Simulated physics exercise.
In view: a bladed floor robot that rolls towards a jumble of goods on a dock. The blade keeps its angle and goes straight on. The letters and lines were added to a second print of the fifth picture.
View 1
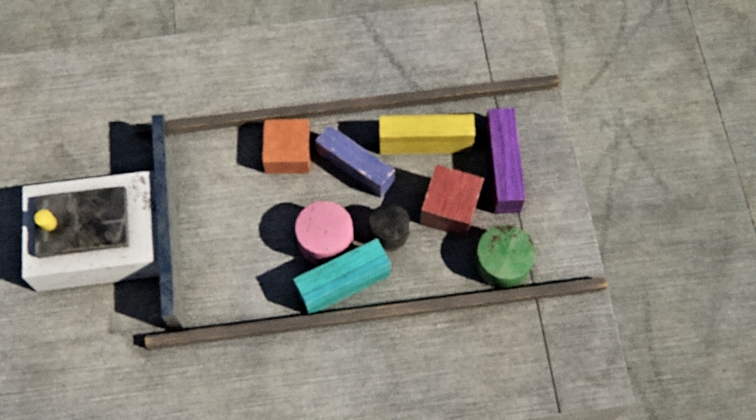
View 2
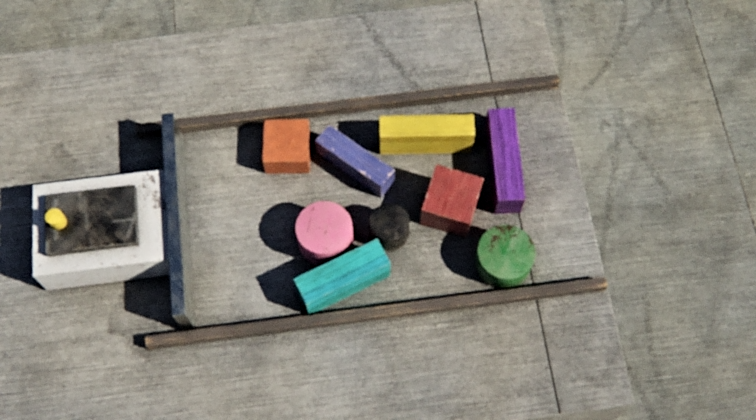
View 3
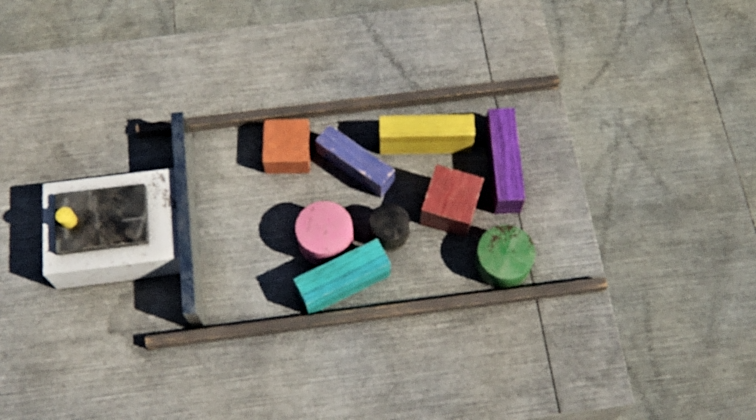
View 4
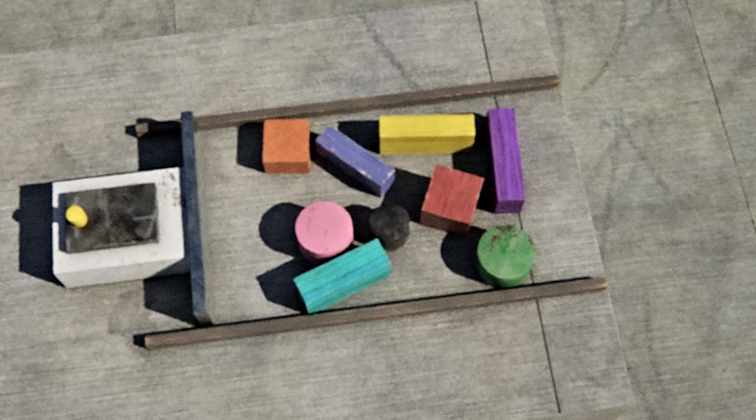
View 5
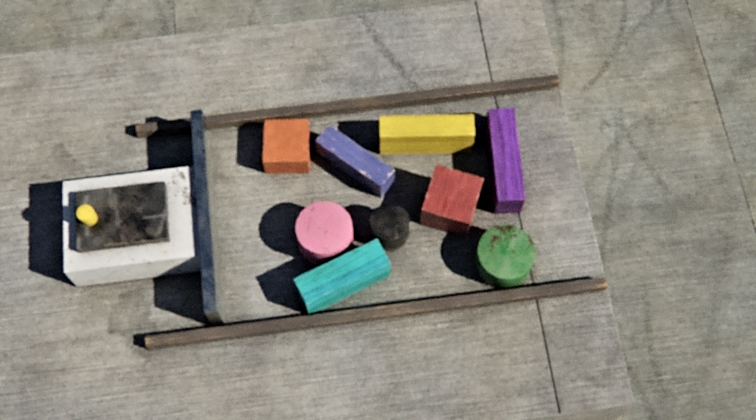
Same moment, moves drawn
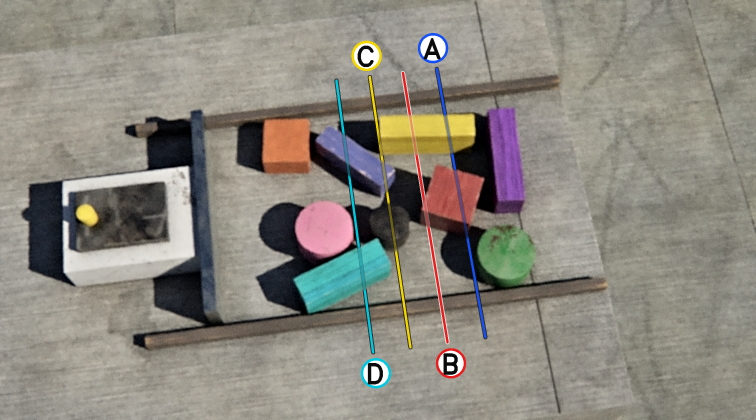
A white robot with a dark blade rolled slowly to the right between two wooden rails, edging closer to a jumble of colourful blocks and round pieces, which all stayed still.
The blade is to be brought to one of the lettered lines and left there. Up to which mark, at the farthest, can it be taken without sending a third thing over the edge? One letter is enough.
Stop at A.
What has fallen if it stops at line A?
It is the purple stick.
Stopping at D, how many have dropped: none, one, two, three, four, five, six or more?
By then, none.
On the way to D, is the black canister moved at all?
Yes.
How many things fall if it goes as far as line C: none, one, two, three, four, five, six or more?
By then, none.
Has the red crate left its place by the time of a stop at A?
Yes.
On the copy, A at (460, 196); B at (424, 200); C at (389, 204); D at (354, 209).
On A. First, robot (224, 204); turquoise stick (361, 276); orange crate (320, 141).
Then, robot (317, 192); purple stick (539, 170); yellow stick (506, 134).
Finally, robot (386, 184); purple stick over the edge; yellow stick (573, 134); one fallen.
By contrast, B is within the limit but short; C is within the limit but short; D is within the limit but short.
